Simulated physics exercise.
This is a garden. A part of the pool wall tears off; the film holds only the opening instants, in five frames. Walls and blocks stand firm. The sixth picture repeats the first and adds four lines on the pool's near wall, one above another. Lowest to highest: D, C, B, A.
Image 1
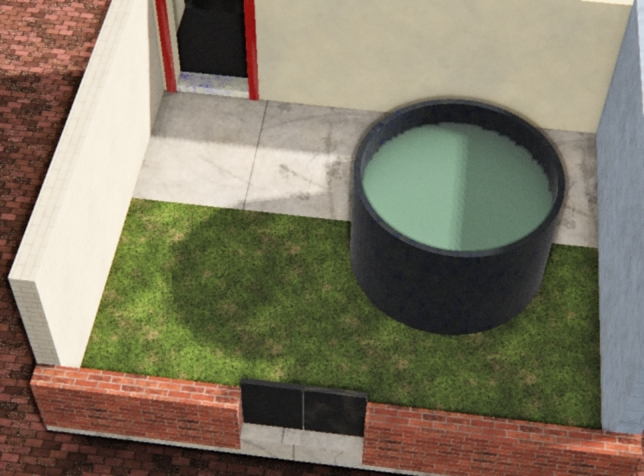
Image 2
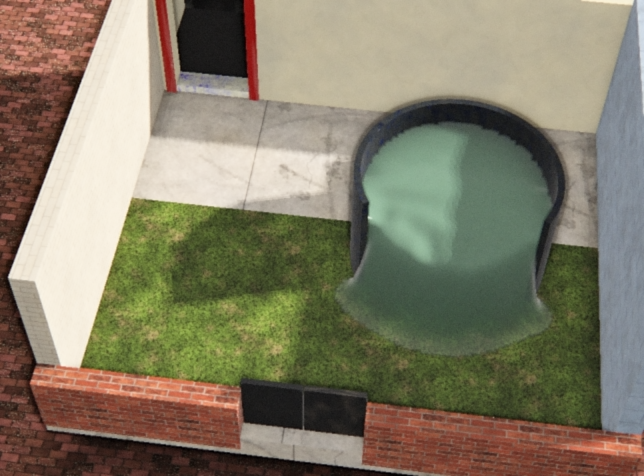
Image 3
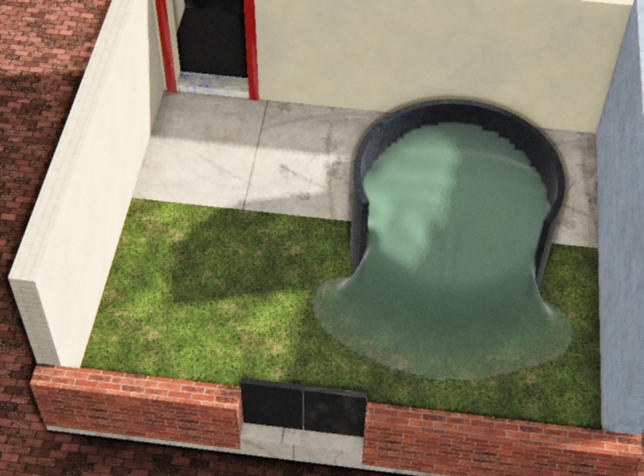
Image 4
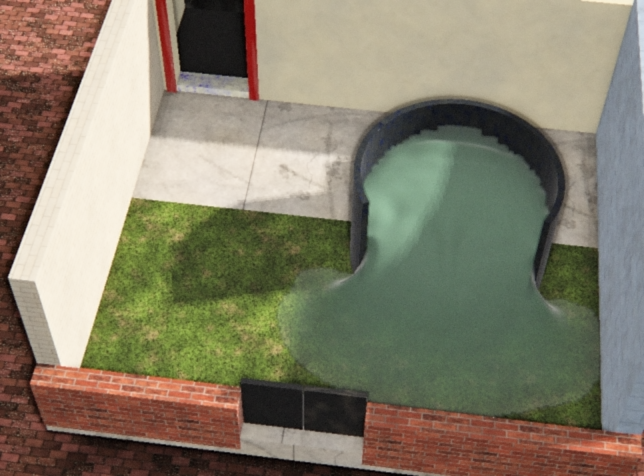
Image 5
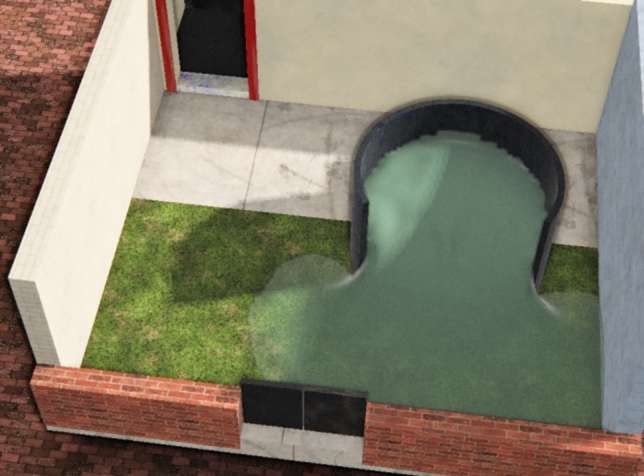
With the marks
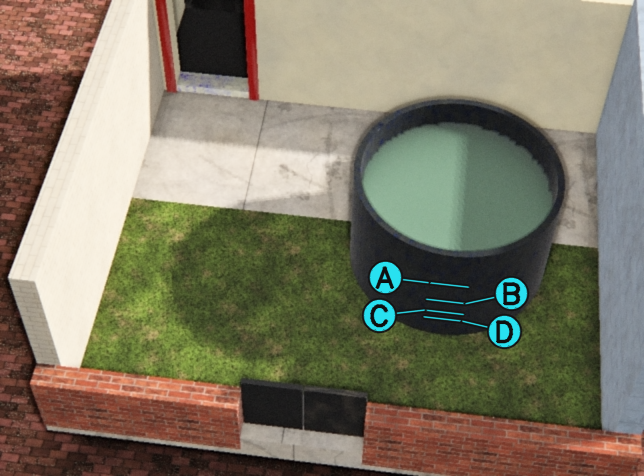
Green water pours out of the round dark pool's open front and spreads across the grass.
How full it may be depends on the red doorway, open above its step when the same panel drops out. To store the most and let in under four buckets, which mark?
Go for B.
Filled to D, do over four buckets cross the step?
No, not at all.
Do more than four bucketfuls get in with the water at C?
No, that is safe.
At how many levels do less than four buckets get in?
Three of the four.
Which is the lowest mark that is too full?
It is A.
On the marked copy, A at (448, 284); B at (445, 301); C at (444, 312); D at (443, 319); from the bottom up D, C, B, A.
Choosing A, about 10 bucketfuls get in.
Choosing B, a splash gets over, under a bucket.
Choosing C, nothing gets over.
Choosing D, nothing gets over.
